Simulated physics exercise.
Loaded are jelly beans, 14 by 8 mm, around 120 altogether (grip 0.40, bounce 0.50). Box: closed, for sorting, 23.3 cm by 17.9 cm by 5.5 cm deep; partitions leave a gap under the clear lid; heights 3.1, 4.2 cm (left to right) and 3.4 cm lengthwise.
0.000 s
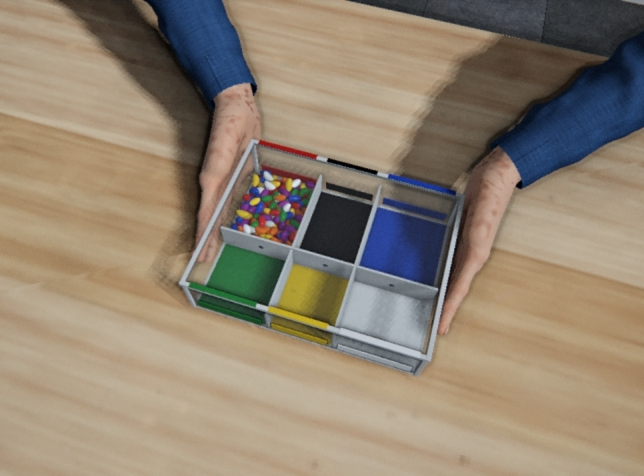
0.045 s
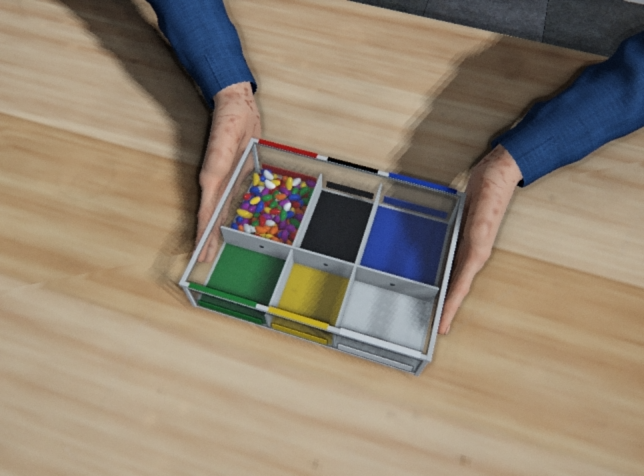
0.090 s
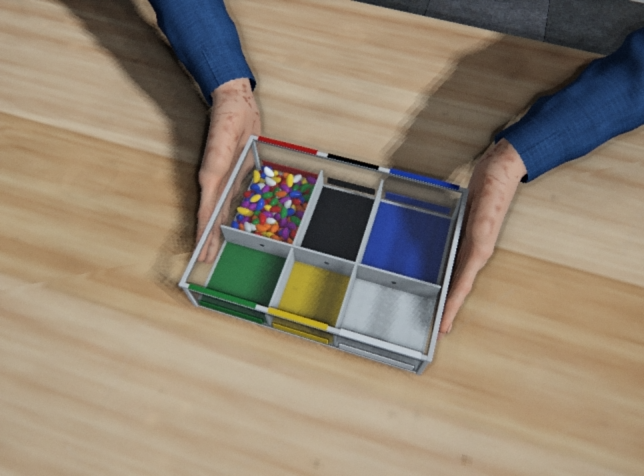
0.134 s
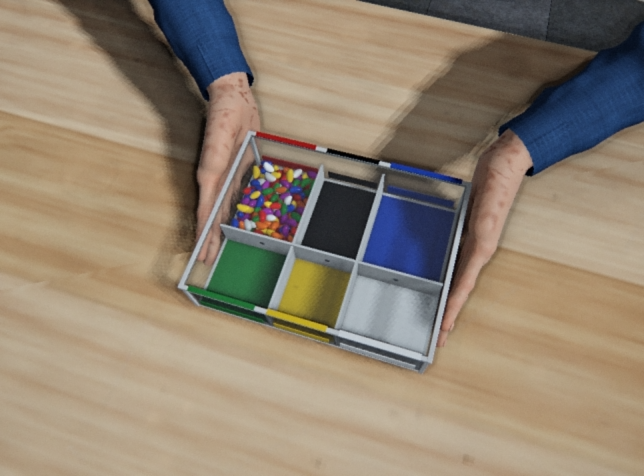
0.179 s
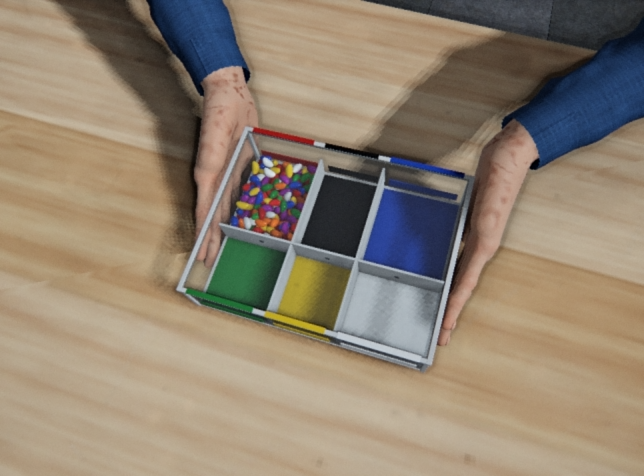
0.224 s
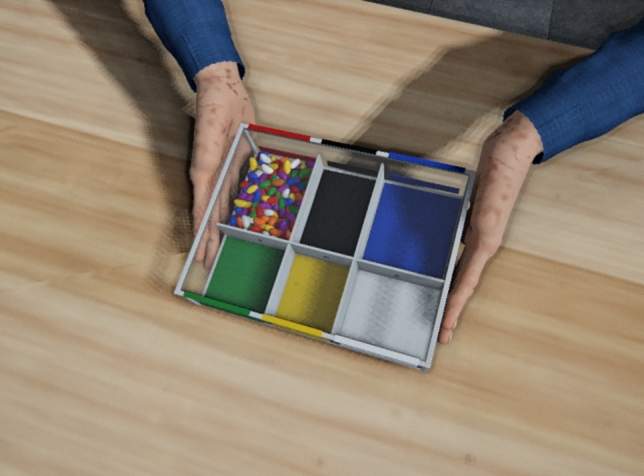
Two hands in blue sleeves slightly tilting a clear six-compartment box on a wooden table, colourful jelly beans filling one corner section.
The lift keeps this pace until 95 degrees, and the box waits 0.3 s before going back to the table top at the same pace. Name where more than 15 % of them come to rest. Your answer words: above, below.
Red compartment - above; blue compartment - below; green compartment - above; yellow compartment - below; white compartment - below; black compartment - below.
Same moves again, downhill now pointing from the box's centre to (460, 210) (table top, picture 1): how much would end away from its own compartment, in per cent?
Near 55 percent, give or take.
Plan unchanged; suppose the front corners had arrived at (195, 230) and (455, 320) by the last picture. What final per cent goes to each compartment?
Each compartment ends with, in per cent, red 80, blue 0, green 0, yellow 0, white 0 and black 20.
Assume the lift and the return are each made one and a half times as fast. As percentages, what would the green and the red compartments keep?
The green compartment would end with 75 per cent, the red one with 25 per cent.
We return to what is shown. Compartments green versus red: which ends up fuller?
I'd say the green side has more in it.
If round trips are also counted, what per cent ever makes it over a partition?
Estimate: Around 75 %.
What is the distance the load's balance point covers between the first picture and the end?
Displacement: Near 8.5 cm.
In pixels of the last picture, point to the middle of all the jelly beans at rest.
My guess is close to (237, 278).
After 1.40 s, tilt 95 degrees; red 50 %, green 50 %.
After 2.18 s, tilt 49 degrees; red 25 %, green 75 %.
After 2.99 s, tilt 0 degrees; red 25 %, green 75 %.
At rest (3.4 s), red 25 %, blue 0 %, green 75 %, yellow 0 %, white 0 %, black 0 %.
